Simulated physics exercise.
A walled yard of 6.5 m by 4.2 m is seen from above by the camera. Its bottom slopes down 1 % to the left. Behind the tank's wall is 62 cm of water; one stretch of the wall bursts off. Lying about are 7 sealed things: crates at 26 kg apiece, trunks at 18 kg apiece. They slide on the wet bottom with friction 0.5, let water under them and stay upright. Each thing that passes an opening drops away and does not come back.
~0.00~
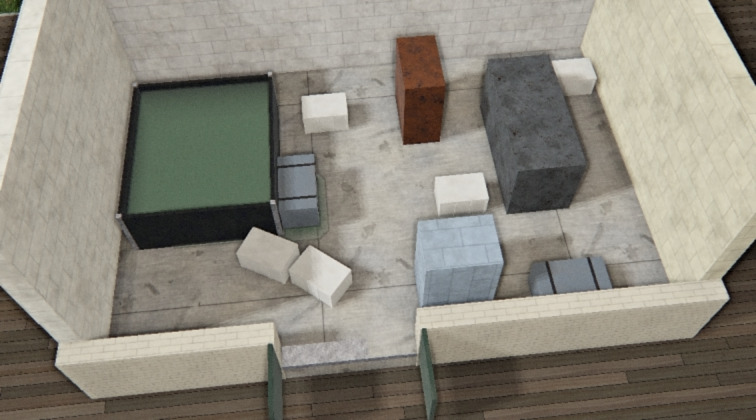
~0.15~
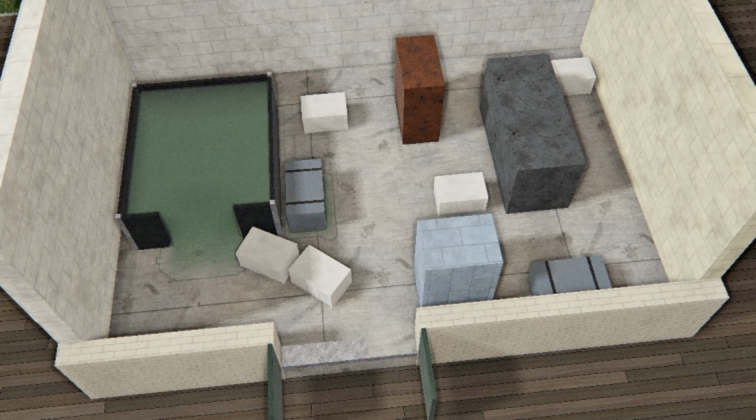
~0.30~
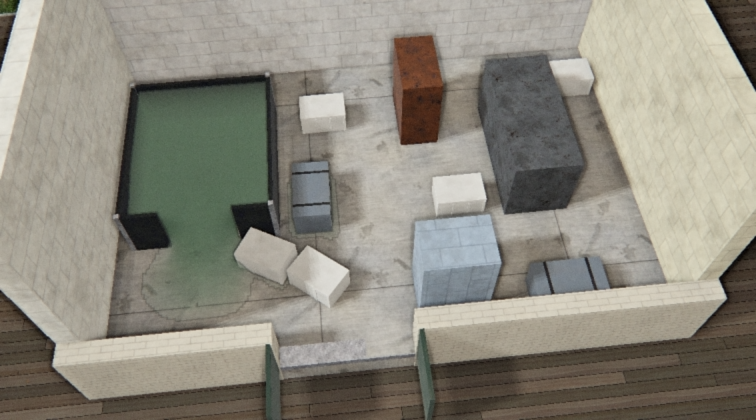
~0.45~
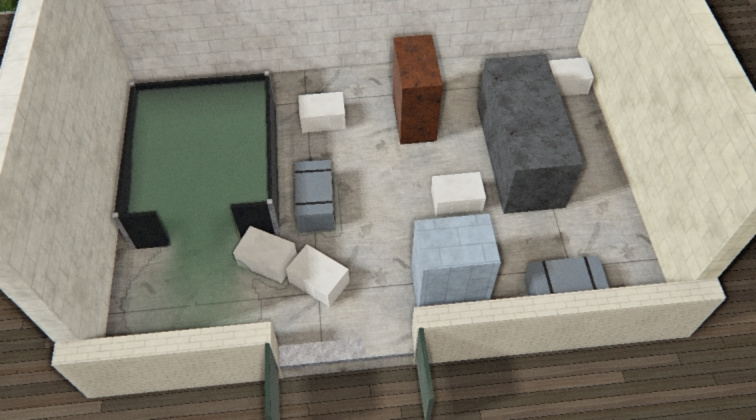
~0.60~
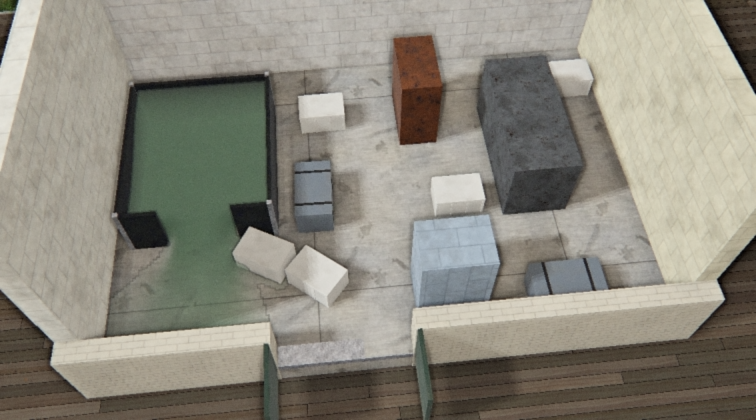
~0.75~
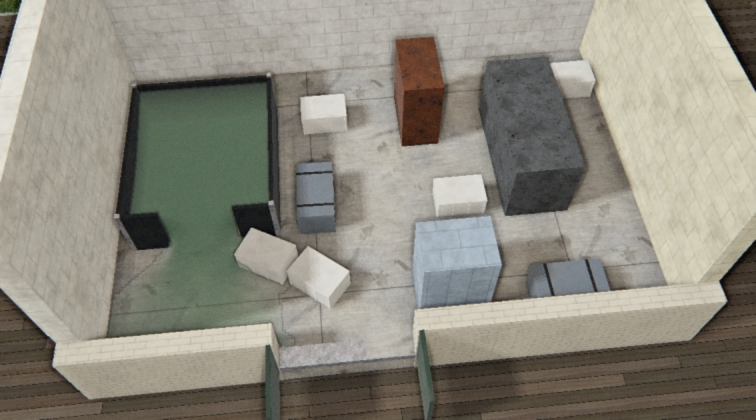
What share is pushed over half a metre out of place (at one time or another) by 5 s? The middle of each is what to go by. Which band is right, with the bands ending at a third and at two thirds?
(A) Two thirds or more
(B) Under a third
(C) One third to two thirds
Option B: Under a third.
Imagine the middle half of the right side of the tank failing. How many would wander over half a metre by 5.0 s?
3.
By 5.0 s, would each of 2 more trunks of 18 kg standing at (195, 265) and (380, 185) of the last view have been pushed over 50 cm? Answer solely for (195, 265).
I'd say it comes out beyond the limit.
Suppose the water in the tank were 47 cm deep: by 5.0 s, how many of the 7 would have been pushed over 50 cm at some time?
I count 0 of them in that case.
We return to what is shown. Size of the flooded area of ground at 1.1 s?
Somewhere around 6.5 m2, roughly.
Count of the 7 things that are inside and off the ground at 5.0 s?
I count 0.
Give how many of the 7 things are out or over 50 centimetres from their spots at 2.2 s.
The count is 0.
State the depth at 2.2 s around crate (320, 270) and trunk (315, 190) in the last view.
6 and 0 cm.
After 1.1 s 0 of 7 are over 50 cm from their spots; 0 afloat.
After 2.2 s 0 of 7 are over 50 cm from their spots; 0 afloat.
After 3.5 s 1 of 7 are over 50 cm from their spots; 0 afloat.
After 5.0 s 1 of 7 are over 50 cm from their spots, and 1 have been at some point; 0 afloat.
